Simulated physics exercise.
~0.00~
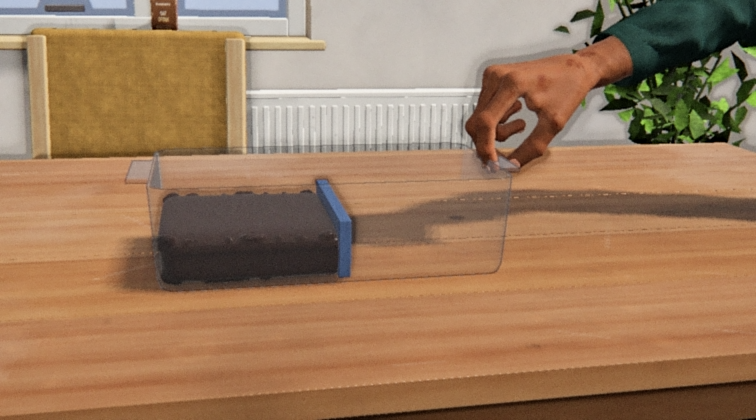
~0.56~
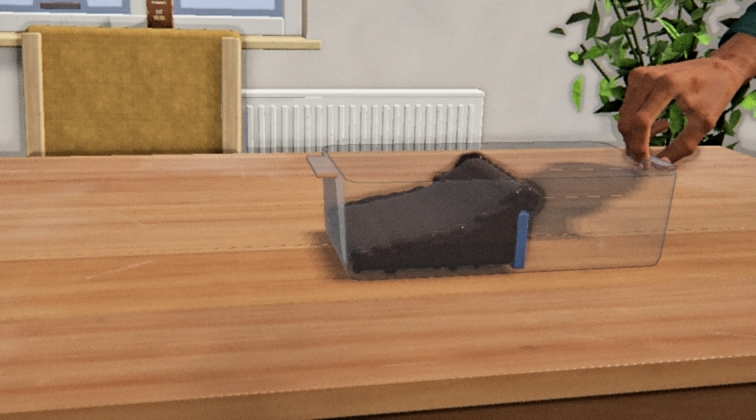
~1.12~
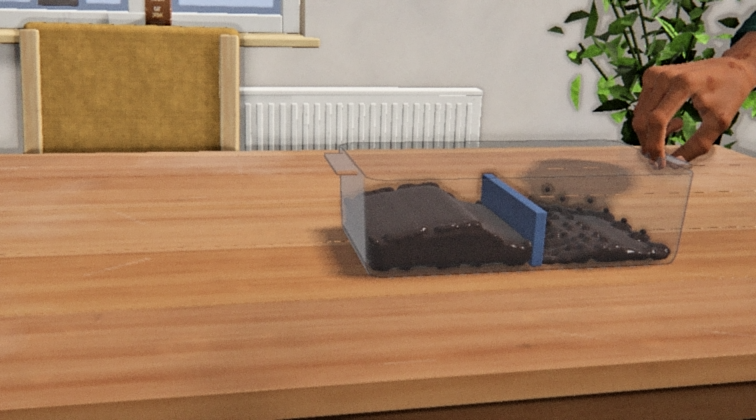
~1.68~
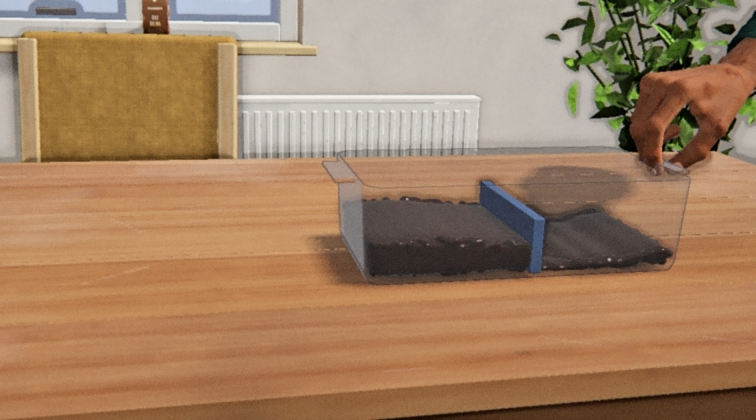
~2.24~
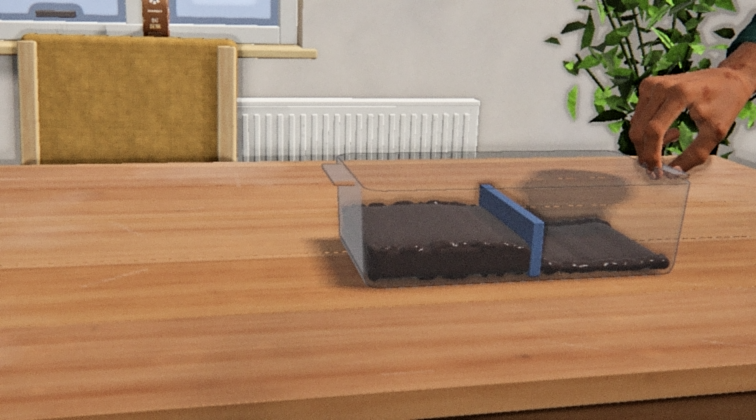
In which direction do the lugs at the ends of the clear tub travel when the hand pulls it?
The lugs travel to the right along with the tub.
